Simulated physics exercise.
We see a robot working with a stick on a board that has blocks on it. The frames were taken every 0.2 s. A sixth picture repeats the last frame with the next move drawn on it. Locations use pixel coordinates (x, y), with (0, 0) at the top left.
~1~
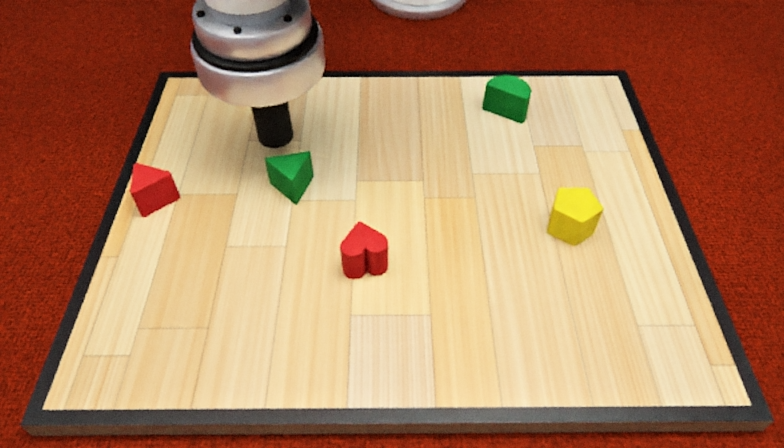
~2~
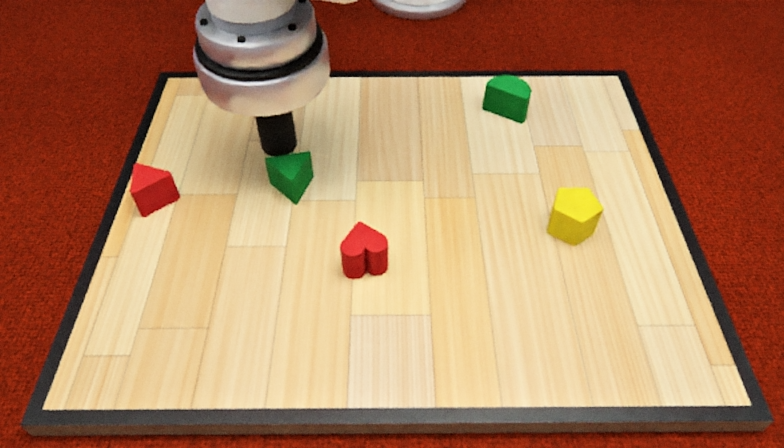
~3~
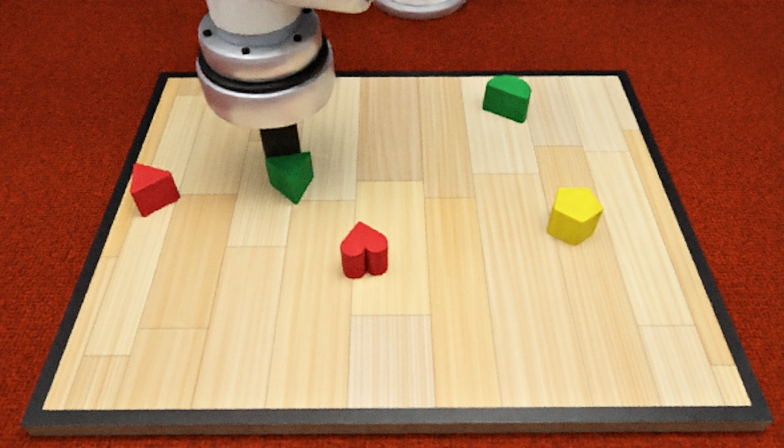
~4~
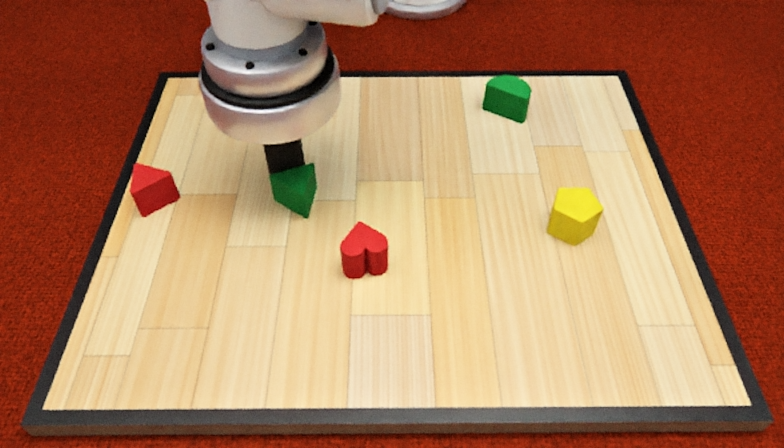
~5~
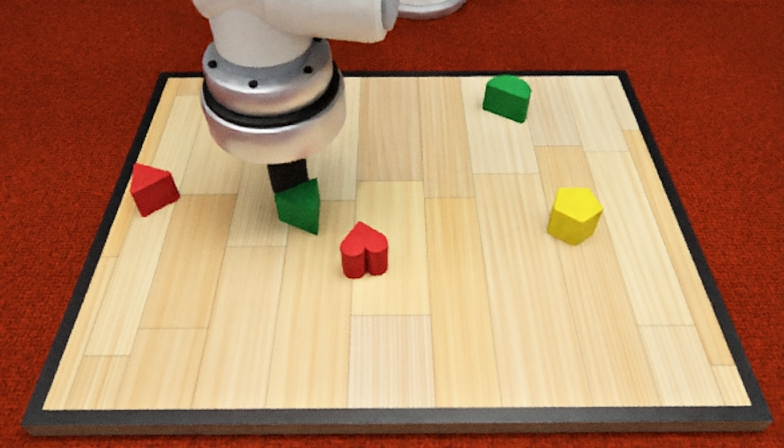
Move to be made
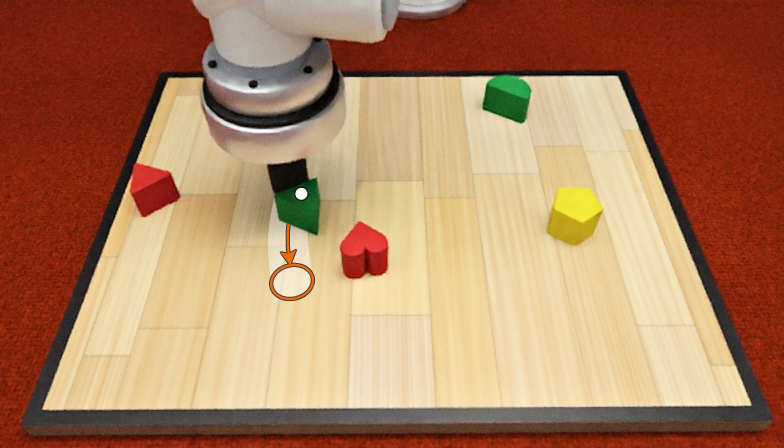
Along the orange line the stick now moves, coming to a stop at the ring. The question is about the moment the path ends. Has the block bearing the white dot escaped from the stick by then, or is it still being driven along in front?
No longer ahead of the stick.
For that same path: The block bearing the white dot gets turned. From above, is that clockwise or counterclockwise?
Turns anticlockwise.
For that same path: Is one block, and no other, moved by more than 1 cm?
Yes.
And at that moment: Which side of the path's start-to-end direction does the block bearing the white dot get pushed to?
Answer: Leftward.
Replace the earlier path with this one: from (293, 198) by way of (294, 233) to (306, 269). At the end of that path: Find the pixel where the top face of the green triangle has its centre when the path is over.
Roughly at (333, 259).
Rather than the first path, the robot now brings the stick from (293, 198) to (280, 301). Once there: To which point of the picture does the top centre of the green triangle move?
I'd place it at (317, 230), taking the centre of its top.
The drawn path runs from (293, 198) through (288, 238) to (292, 282); the dot is on the green triangle.
The first path, step by step. One third of the way, stick at (286, 213); green triangle at (308, 216), turned 25° anticlockwise.
Two thirds of the way, stick at (286, 241); green triangle at (319, 229), turned 55° anticlockwise.
At the end, stick at (290, 271); green triangle at (321, 231), turned 65° anticlockwise; red heart-shaped block not moved.
